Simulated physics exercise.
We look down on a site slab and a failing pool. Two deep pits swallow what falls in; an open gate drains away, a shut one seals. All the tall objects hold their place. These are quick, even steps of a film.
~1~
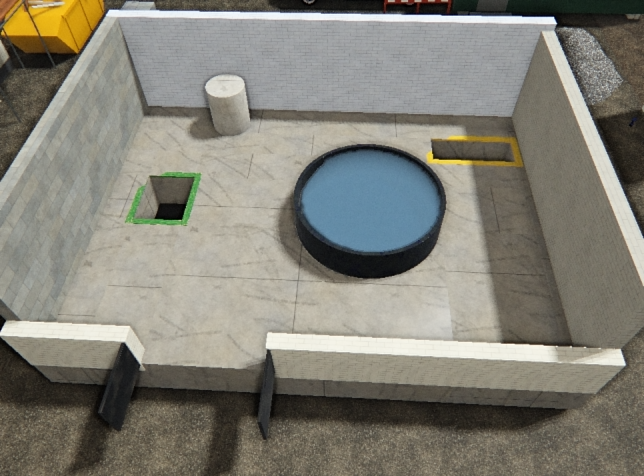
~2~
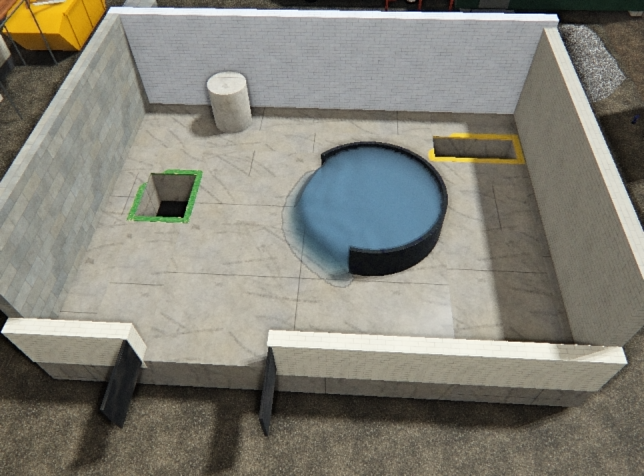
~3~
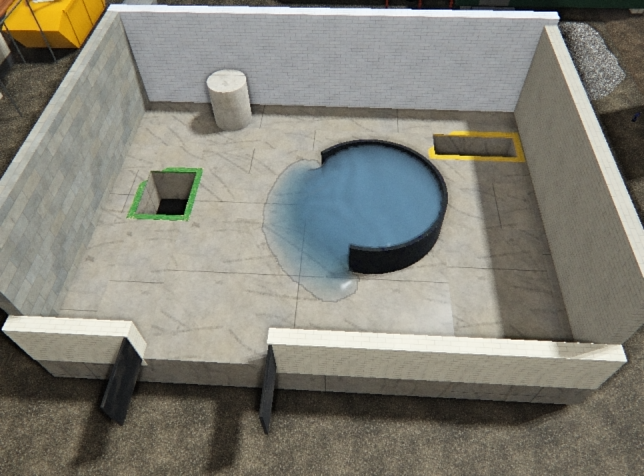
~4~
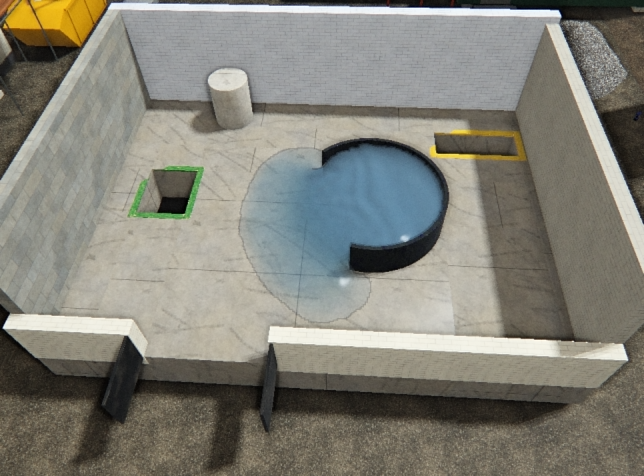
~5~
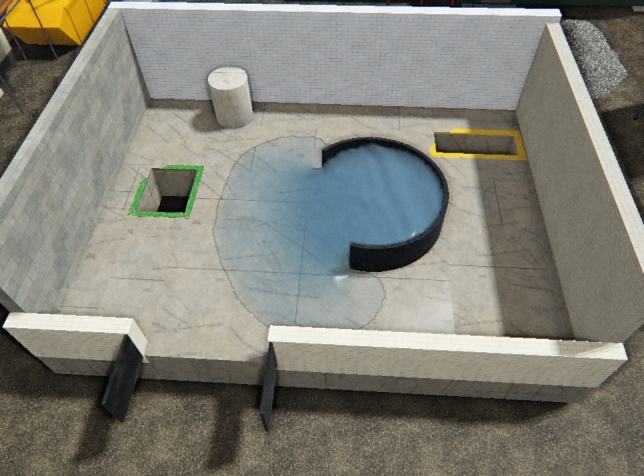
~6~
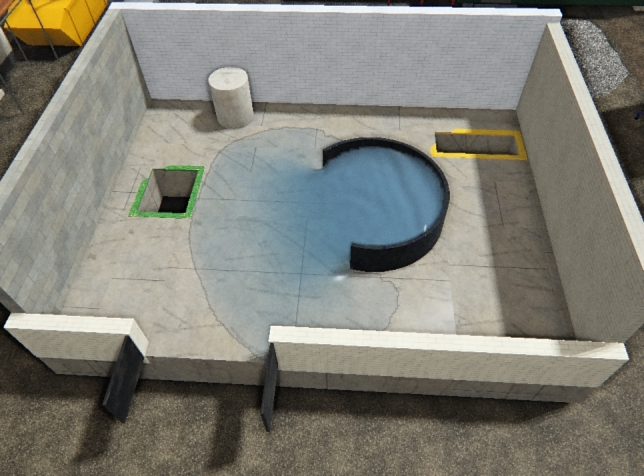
Round dark-walled pool opening on its left side, blue water spilling out and spreading across a walled stone slab toward the front.
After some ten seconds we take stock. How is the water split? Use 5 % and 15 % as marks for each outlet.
One by one: The gate takes over 15 %; the green pit takes over 15 %; the yellow pit takes under 5 %.
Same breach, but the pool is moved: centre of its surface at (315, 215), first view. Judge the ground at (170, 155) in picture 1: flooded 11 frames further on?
There: Covered.
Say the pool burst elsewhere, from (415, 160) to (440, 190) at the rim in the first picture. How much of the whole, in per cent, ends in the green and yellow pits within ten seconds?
Roughly, in per cent: Green 0, yellow 50.
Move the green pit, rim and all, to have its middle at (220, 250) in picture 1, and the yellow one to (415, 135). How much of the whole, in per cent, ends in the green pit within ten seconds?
Per cent: Green 40.
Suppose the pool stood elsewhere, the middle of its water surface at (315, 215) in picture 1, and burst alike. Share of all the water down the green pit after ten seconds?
Parts in a hundred: Green 40.
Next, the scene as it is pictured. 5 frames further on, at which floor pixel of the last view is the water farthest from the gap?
At about (167, 121).
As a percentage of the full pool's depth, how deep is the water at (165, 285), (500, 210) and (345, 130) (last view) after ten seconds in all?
About 6, 0 and 4 per cent.
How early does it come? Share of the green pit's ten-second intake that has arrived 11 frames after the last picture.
I make it 20 per cent.
A moment on, water covers 45 % of the floor; the gate 2 %, the green pit 2 %, the yellow pit 0 %.
Next, water covers 50 % of the floor; the gate 6 %, the green pit 6 %, the yellow pit 0 %.
Then, water covers 60 % of the floor; the gate 12 %, the green pit 13 %, the yellow pit 0 %.
Later, water covers 60 % of the floor; the gate 20 %, the green pit 24 %, the yellow pit 0 %.
In the end, water covers 80 % of the floor; the gate 27 %, the green pit 33 %, the yellow pit 0 %.
